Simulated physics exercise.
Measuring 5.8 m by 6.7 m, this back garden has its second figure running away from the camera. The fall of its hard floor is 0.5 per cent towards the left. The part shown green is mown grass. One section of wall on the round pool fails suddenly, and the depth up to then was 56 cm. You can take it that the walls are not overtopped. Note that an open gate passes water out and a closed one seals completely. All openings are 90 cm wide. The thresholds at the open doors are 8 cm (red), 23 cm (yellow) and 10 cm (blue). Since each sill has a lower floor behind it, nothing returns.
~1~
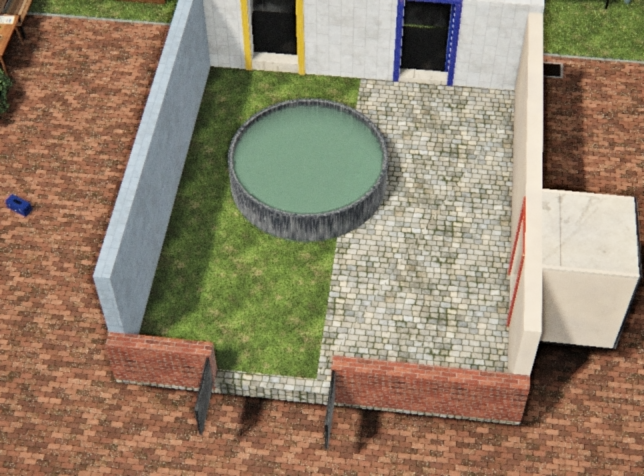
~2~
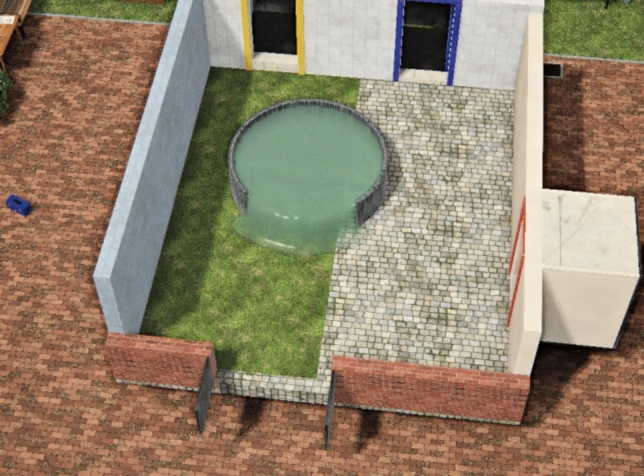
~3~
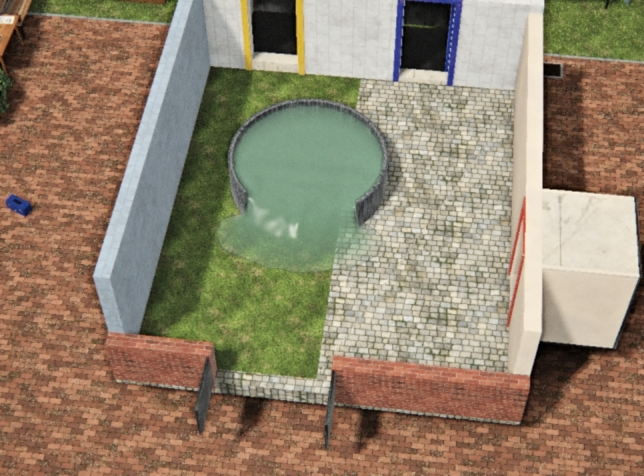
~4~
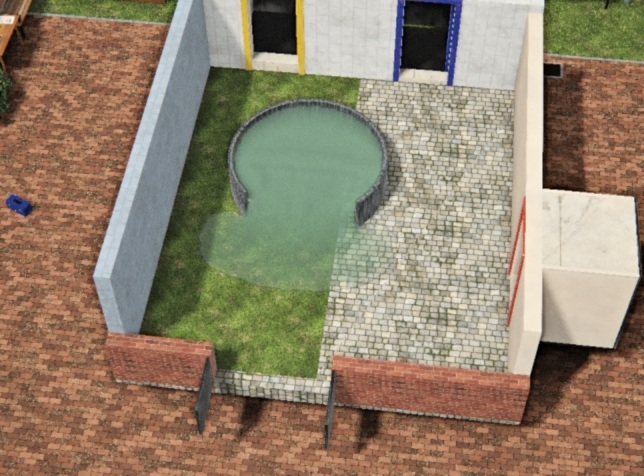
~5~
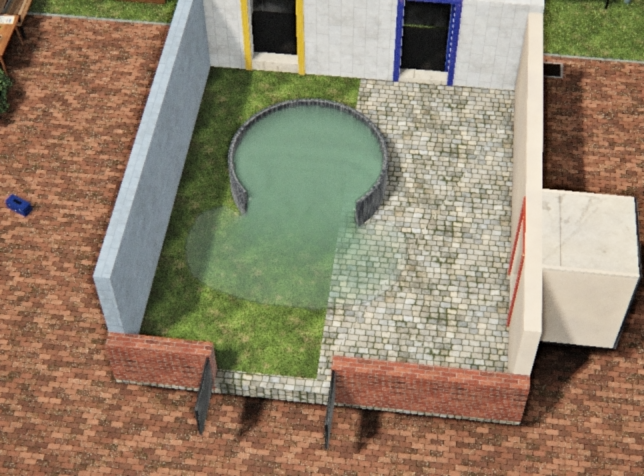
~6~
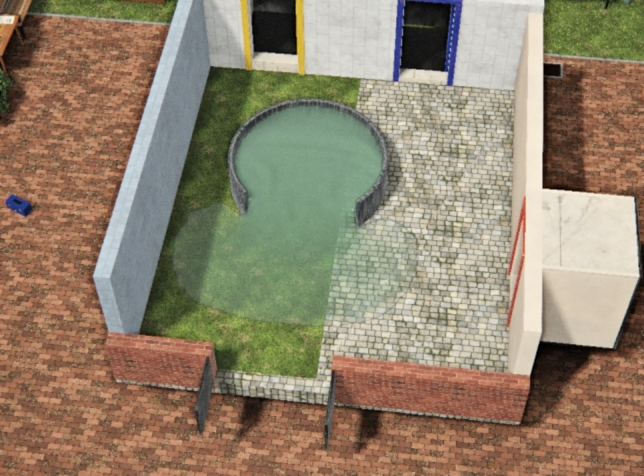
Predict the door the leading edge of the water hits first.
It hits the red door first.
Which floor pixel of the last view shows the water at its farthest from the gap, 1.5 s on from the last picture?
That's around (505, 398) in the last picture.
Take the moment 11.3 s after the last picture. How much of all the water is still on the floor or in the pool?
I'd put it at some 66 percent still there.
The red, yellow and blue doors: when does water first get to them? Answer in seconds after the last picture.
Red 1.3 s, yellow 8.0 s, blue 6.0 s.
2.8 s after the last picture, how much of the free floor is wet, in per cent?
Around 50 per cent wet.
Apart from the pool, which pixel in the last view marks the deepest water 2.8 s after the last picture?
Roughly at pixel (482, 395).
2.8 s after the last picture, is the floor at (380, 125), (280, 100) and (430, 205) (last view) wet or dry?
Going through the three points: Not yet touched, then not yet touched, then not yet touched.
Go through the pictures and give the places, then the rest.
In the first frame, still water, 56 cm deep, in the round pool at (308, 158).
In the second frame, water pours out at (298, 230) and has run 1.1 m, to (237, 220); deepest outside 26 cm, 56 cm at the round pool's back.
In the third frame, the front is at (377, 238), 1.3 m from the gap at (298, 232); 1.6 m2 of floor is under water; 56 cm left at the back of the round pool.
In the fourth frame, water pours out at (298, 233) and has run 1.6 m, to (204, 240); deepest outside 26 cm, 56 cm at the round pool's back.
In the fifth frame, the front is at (192, 262), 1.8 m from the gap at (298, 233); 4.7 m2 of floor is under water; 56 cm left at the back of the round pool.
In the sixth frame, the front is at (183, 282), 2.1 m from the gap at (298, 233); 6.5 m2 of floor is under water; 56 cm left at the back of the round pool.
A moment later water covers 40 % of the floor and is deepest (26 cm) near (293, 245); red door not reached, yellow door not reached, blue door not reached.
Soon after water covers 45 % of the floor and is deepest (30 cm) near (144, 361); red door reached 1.3 s after the last picture, yellow door not reached, blue door not reached.
Next water covers 50 % of the floor and is deepest (24 cm) near (482, 395); red door reached 1.3 s after the last picture, yellow door not reached, blue door not reached.
Later on water covers 90 % of the floor and is deepest (10 cm) near (493, 396); red door reached 1.3 s after the last picture, yellow door not reached, blue door reached 6.2 s after the last picture.
At the end water covers 100 % of the floor and is deepest (8 cm) near (308, 107); red door reached 1.3 s after the last picture, yellow door reached 7.9 s after the last picture, blue door reached 6.2 s after the last picture.
